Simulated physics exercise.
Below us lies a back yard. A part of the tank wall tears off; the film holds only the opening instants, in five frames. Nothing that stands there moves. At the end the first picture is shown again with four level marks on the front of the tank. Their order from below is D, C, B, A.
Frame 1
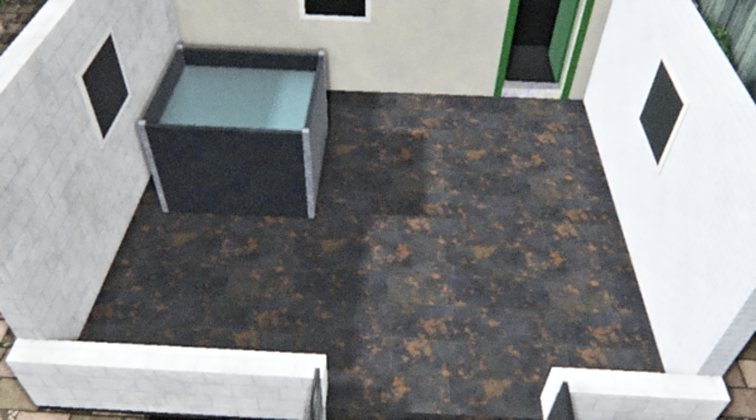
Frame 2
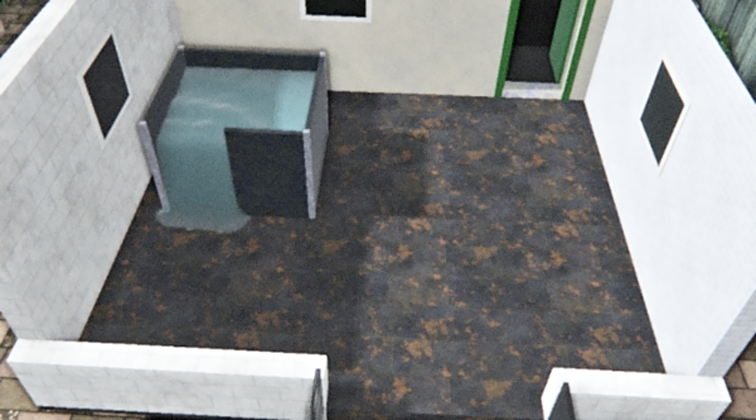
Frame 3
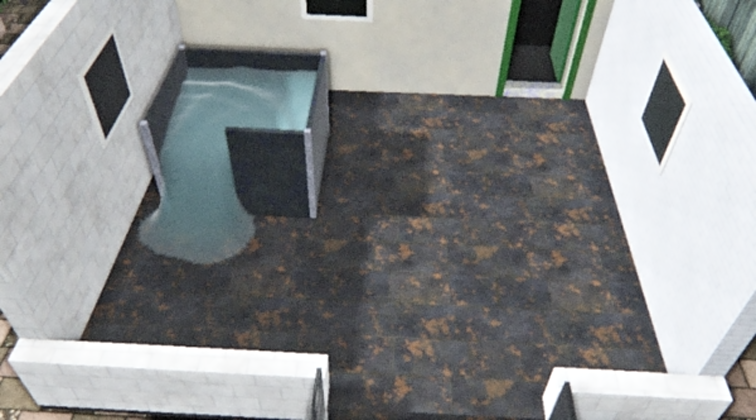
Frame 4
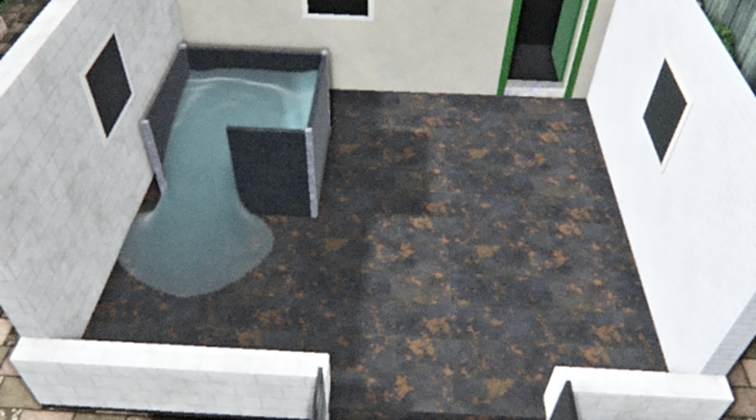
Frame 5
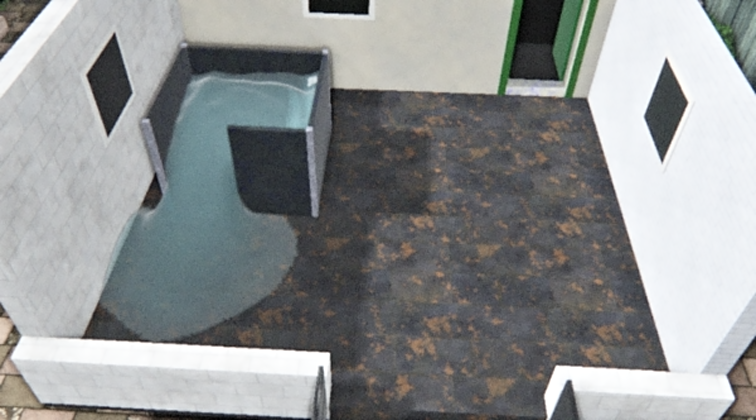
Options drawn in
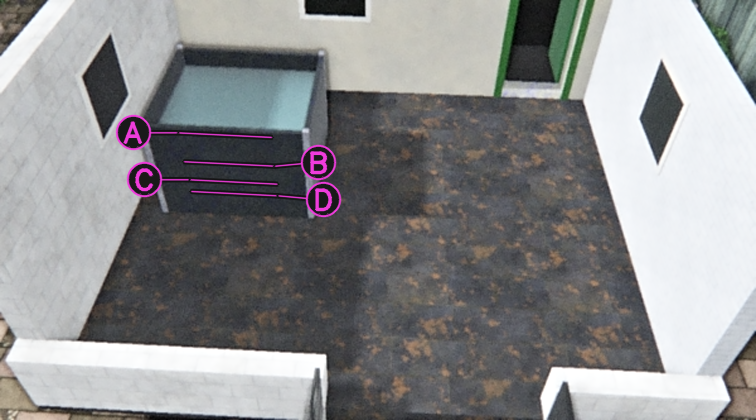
In a walled back yard with a green doorway, part of a dark tank's front side opened, and water poured through the gap, spreading forward across the dark, rust-speckled ground along the left wall.
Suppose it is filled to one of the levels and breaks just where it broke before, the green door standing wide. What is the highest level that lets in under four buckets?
Mark B.
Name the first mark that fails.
It is A.
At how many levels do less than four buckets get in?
Three of the four.
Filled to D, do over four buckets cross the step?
No, not at all.
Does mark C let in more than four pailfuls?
No, that is safe.
On the marked copy, A at (224, 135); B at (229, 163); C at (232, 181); D at (234, 193); from the bottom up D, C, B, A.
For mark A, about 12 bucketfuls get in.
For mark B, a bucket or two gets in.
For mark C, nothing gets over.
For mark D, nothing gets over.
